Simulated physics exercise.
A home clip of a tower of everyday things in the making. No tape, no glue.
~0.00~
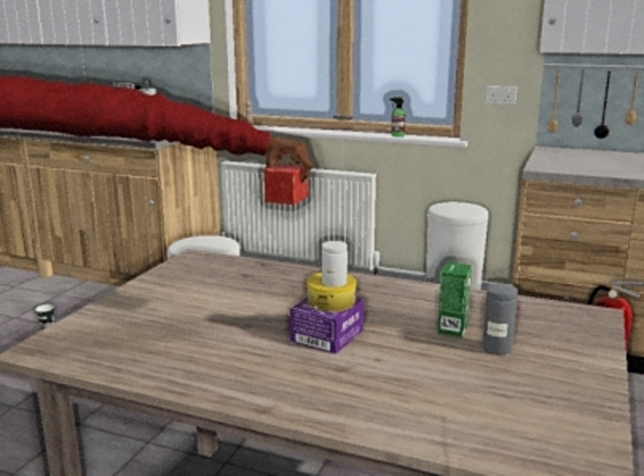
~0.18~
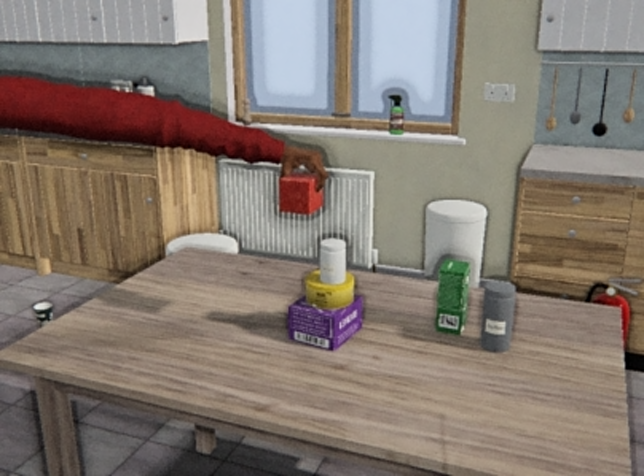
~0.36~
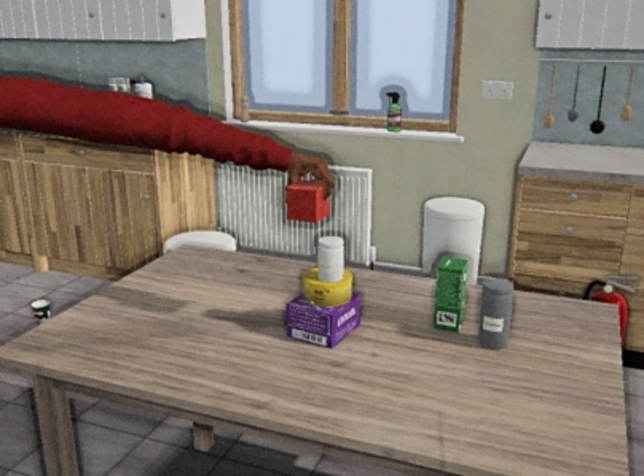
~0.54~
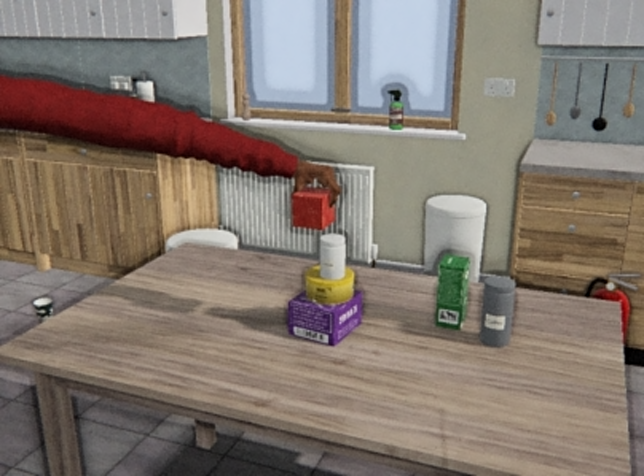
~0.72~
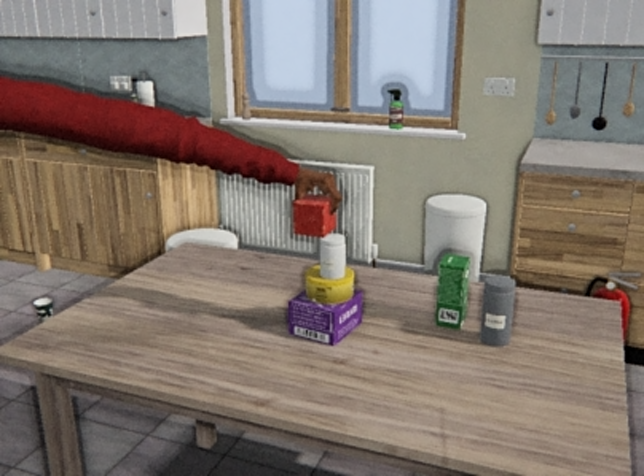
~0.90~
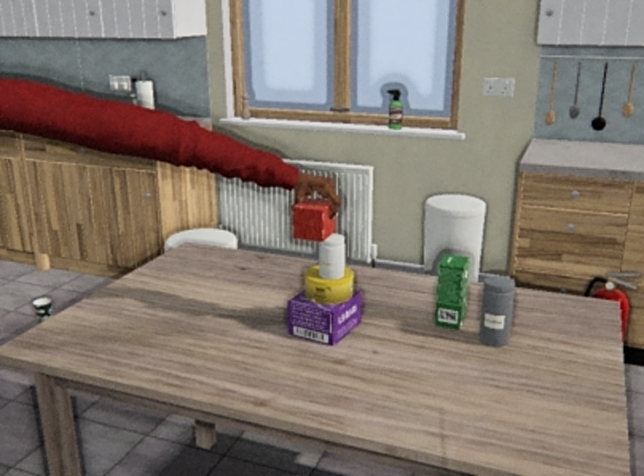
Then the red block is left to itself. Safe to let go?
Here the pile comes apart.
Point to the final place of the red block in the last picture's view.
At about (252, 309).
After 1.30 s, red block now fallen.
After 1.40 s, things are still on the move.
At rest (2.3 s), fallen, red block; the other 5 in place. Seen from the same camera at the end, red block near (252, 309). The pile gives way.
